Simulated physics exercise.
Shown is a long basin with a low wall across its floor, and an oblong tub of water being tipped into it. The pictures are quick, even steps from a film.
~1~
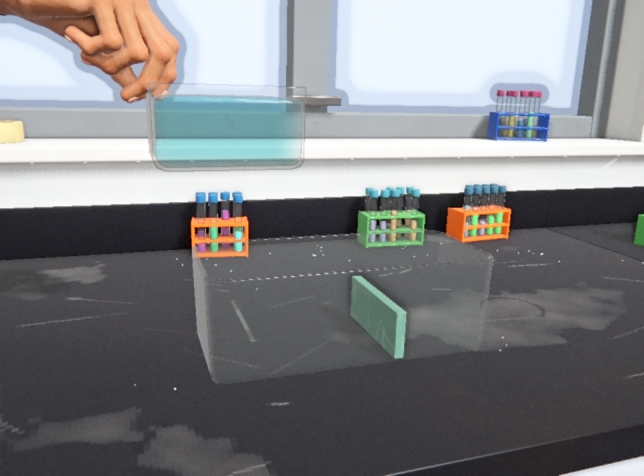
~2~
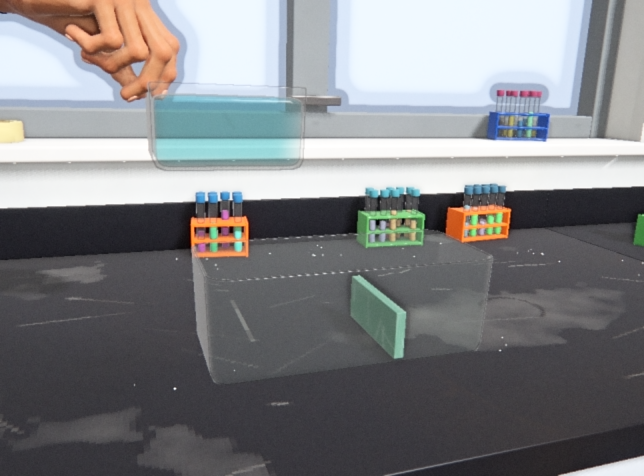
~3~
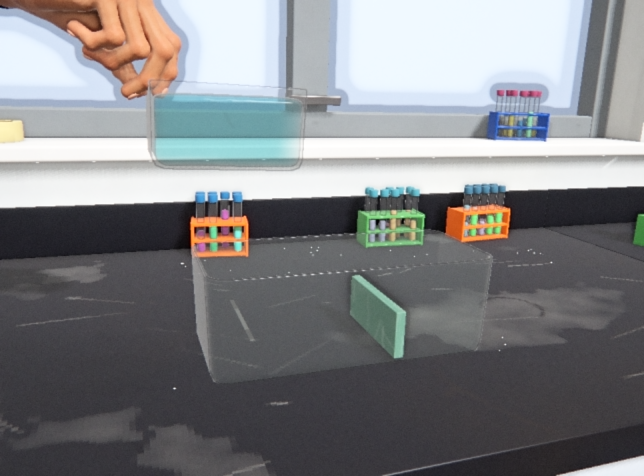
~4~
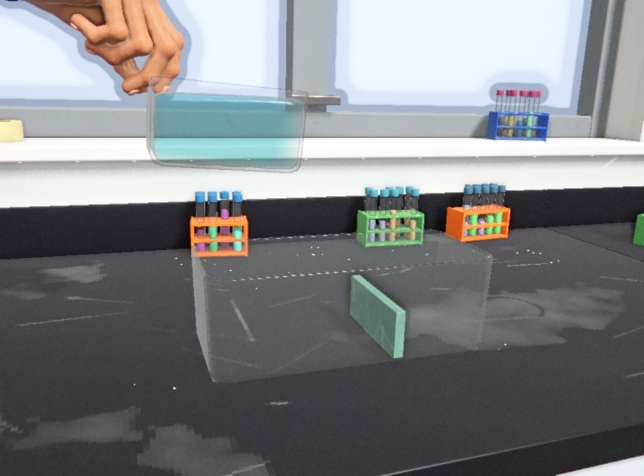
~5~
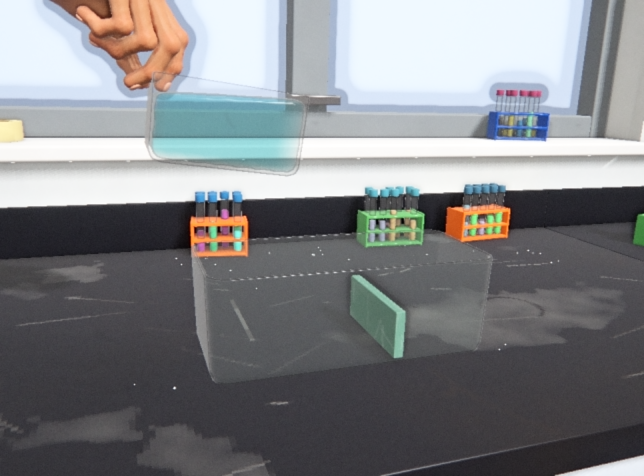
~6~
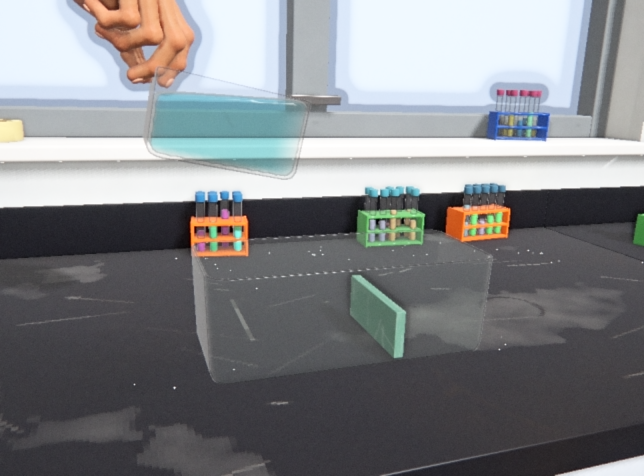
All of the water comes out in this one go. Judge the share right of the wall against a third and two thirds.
The right of the wall is going to lack a full third.
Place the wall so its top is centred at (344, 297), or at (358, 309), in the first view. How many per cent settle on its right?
First try: Roughly 60 per cent; second try: 45 per cent.
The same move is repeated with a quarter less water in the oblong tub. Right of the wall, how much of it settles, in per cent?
I'd reckon close to 0 %.
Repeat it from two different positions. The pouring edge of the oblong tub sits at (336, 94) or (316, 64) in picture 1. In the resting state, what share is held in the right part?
It comes to 55 % the first time and 50 % the second.
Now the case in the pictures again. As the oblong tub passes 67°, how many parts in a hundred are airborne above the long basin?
It's close to 35 percent.
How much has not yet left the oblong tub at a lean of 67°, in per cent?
Close to 50 parts in a hundred remain.
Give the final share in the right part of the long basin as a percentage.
Something like 10 per cent, roughly.
A moment on, the tilt is 67° and 50 per cent is still to pour, 15 is left of the wall and 0 right of it.
Next, the tilt is 101° and 10 per cent is still to pour, 73 is left of the wall and 7 right of it.
Then the tilt is 107° and 0 per cent is still to pour, 84 is left of the wall and 7 right of it.
Later the tilt is 107° and 0 per cent is still to pour, 84 is left of the wall and 9 right of it.
At rest 84 per cent lies left of the wall, 9 right of it and 7 outside.
